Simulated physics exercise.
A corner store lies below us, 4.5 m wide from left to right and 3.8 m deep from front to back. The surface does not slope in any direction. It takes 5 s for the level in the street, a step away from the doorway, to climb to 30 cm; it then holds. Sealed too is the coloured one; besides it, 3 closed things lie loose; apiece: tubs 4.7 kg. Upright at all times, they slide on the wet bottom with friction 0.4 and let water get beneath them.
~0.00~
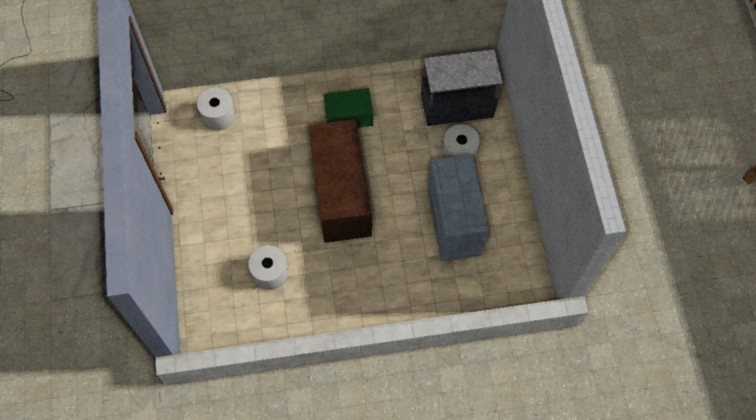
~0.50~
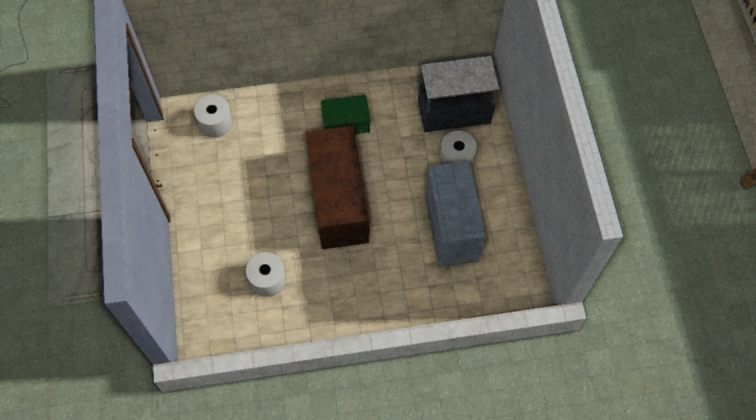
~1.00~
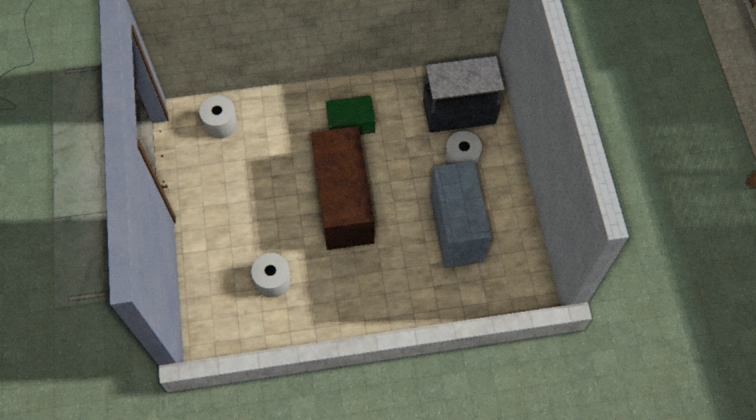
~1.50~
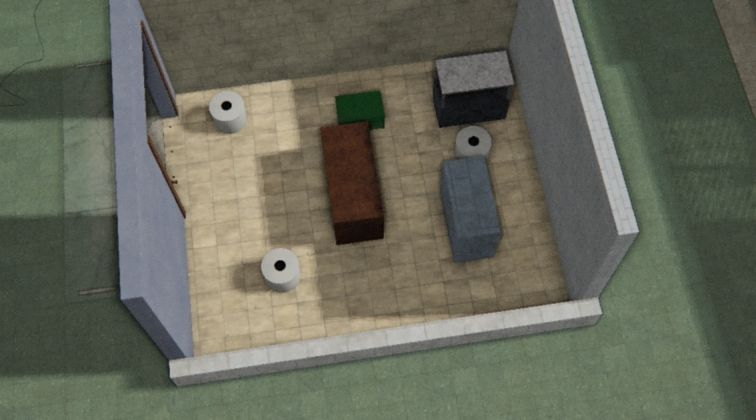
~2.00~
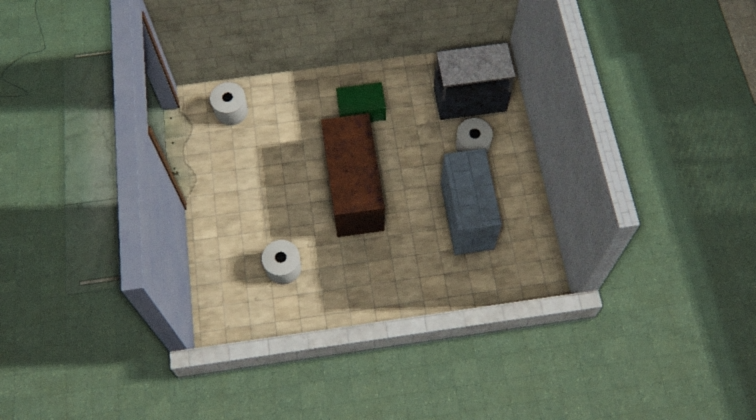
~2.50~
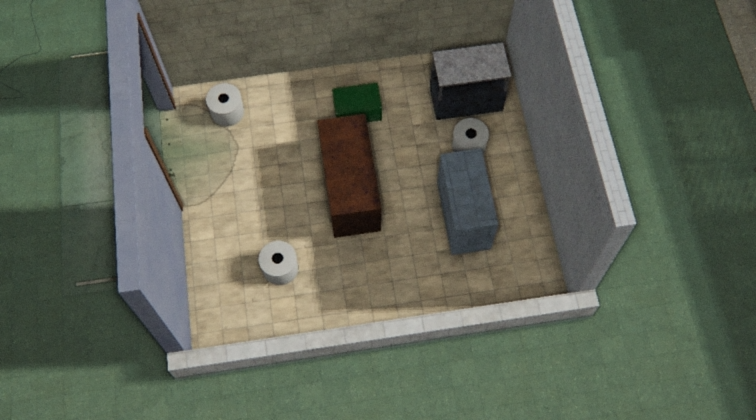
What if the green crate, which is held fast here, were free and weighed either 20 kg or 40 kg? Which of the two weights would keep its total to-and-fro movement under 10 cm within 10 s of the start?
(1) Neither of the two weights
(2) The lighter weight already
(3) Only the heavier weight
1.
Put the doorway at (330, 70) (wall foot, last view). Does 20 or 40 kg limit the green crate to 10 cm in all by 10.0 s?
Result: Nothing offered works.
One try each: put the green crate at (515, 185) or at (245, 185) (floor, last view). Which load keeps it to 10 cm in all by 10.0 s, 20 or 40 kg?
In order: Both fall short; both fall short.
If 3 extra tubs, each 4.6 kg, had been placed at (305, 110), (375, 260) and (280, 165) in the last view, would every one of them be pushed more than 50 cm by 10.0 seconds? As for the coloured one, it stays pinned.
Order as asked: Goes beyond / stays within / goes beyond.
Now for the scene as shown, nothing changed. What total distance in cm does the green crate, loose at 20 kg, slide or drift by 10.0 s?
Some 200 centimetres of travel in total.
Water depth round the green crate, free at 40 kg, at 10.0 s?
About 13 cm.
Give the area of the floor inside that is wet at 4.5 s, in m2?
I'd estimate close to 6.0 m2.
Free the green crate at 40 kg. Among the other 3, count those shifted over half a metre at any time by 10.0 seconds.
Answer: 3.
After 3.5 s the green crate would be 0 cm from its start with 20 kg and 0 cm from its start with 40 kg; 0 cm of water round it then.
After 4.5 s the green crate would be 2 cm from its start with 20 kg and 0 cm from its start with 40 kg; 5 cm of water round it then.
After 7.0 s the green crate would be 70 cm from its start with 20 kg and 49 cm from its start with 40 kg; 12 cm of water round it then.
After 10.0 s the green crate would be 141 cm from its start with 20 kg and 87 cm from its start with 40 kg; 13 cm of water round it then.
